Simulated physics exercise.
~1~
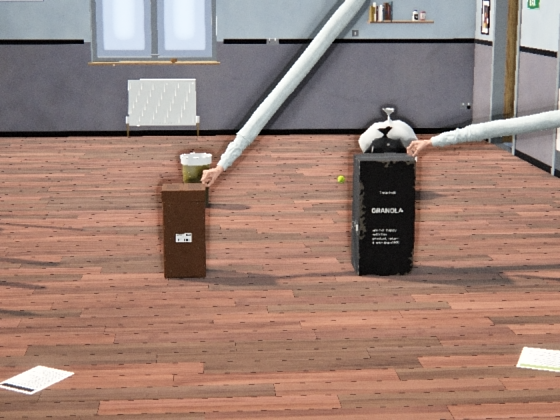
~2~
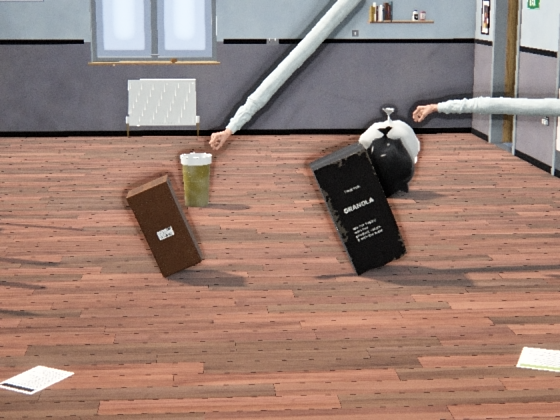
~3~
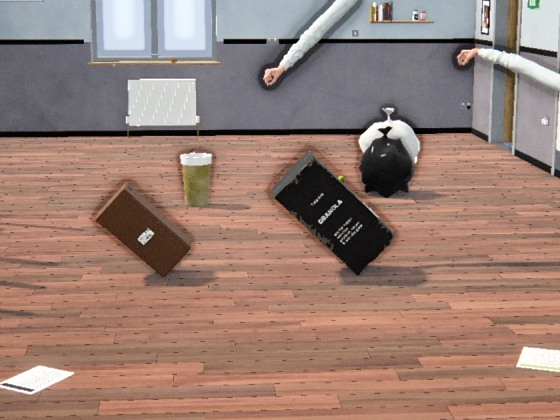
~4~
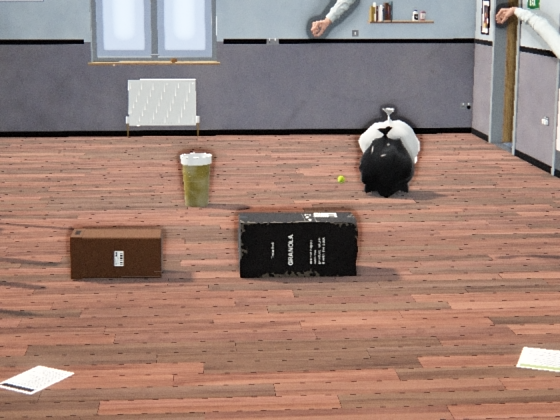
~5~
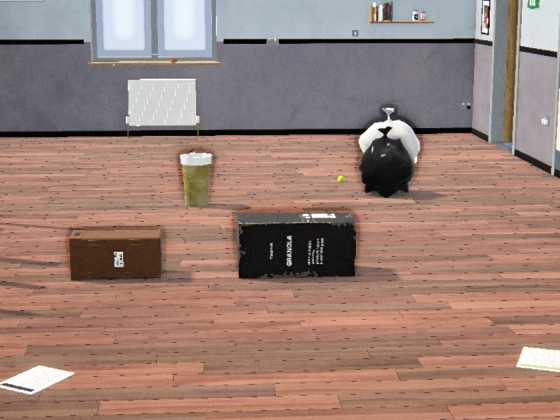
The footage shows two hands tipping a tall brown box and a larger black parcel leftward on a wooden floor, then letting go and drawing back. Both lean further left and topple, coming to rest on their sides in front of a cup-like container and a black-and-white object.
